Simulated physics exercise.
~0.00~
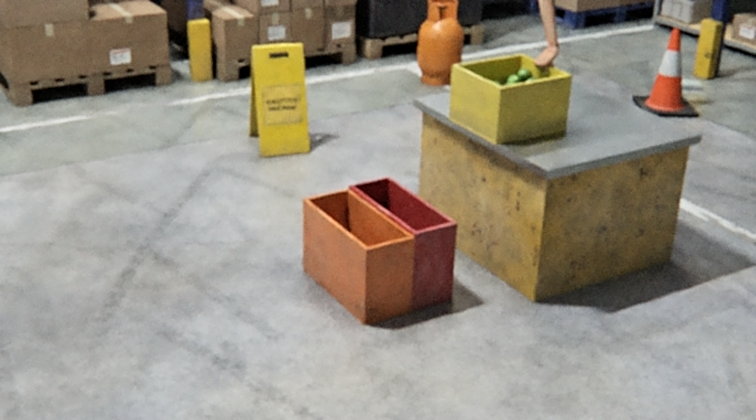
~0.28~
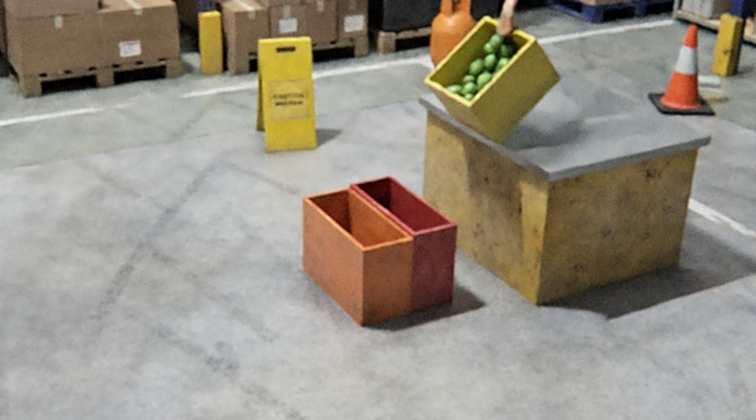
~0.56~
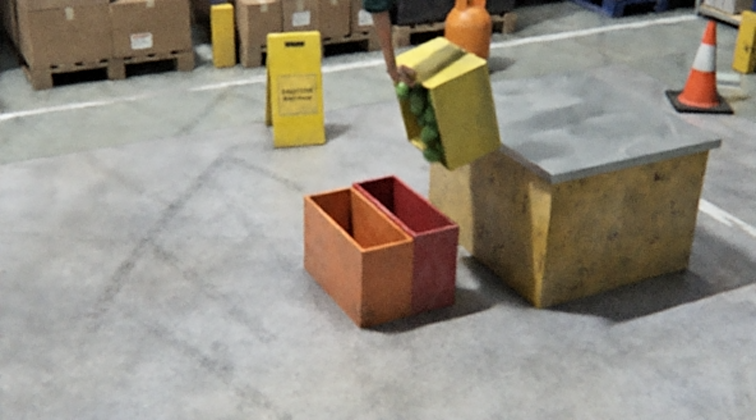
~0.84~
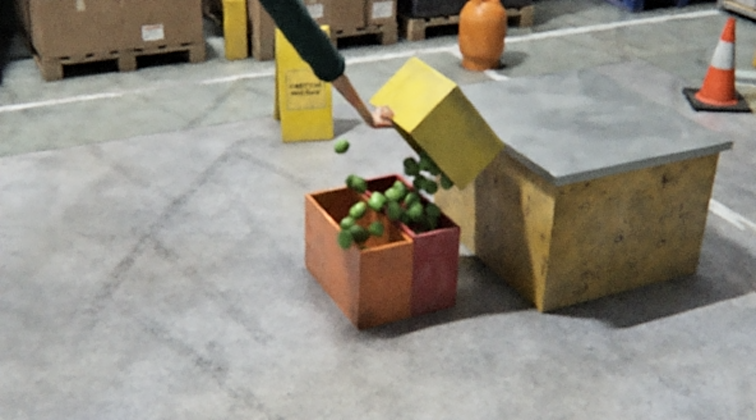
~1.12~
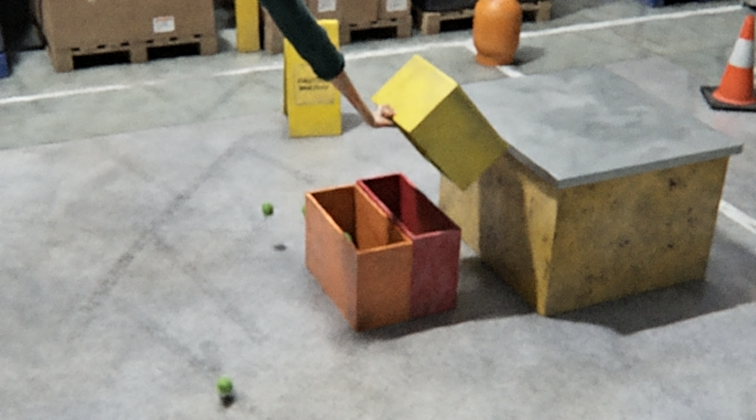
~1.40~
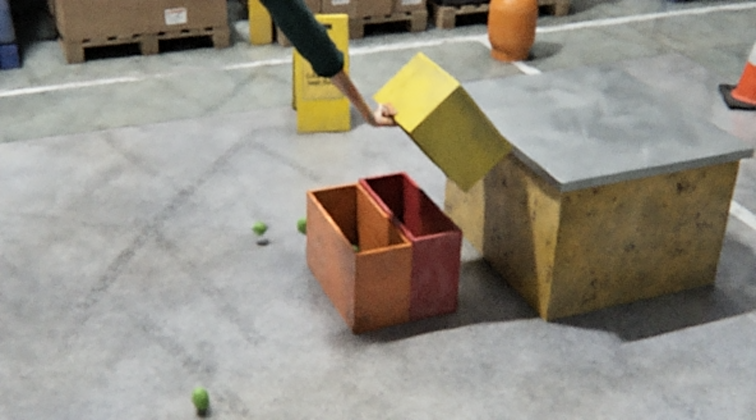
In a warehouse, a worker's hand tips a yellow box, spilling limes into tubs and onto the floor.
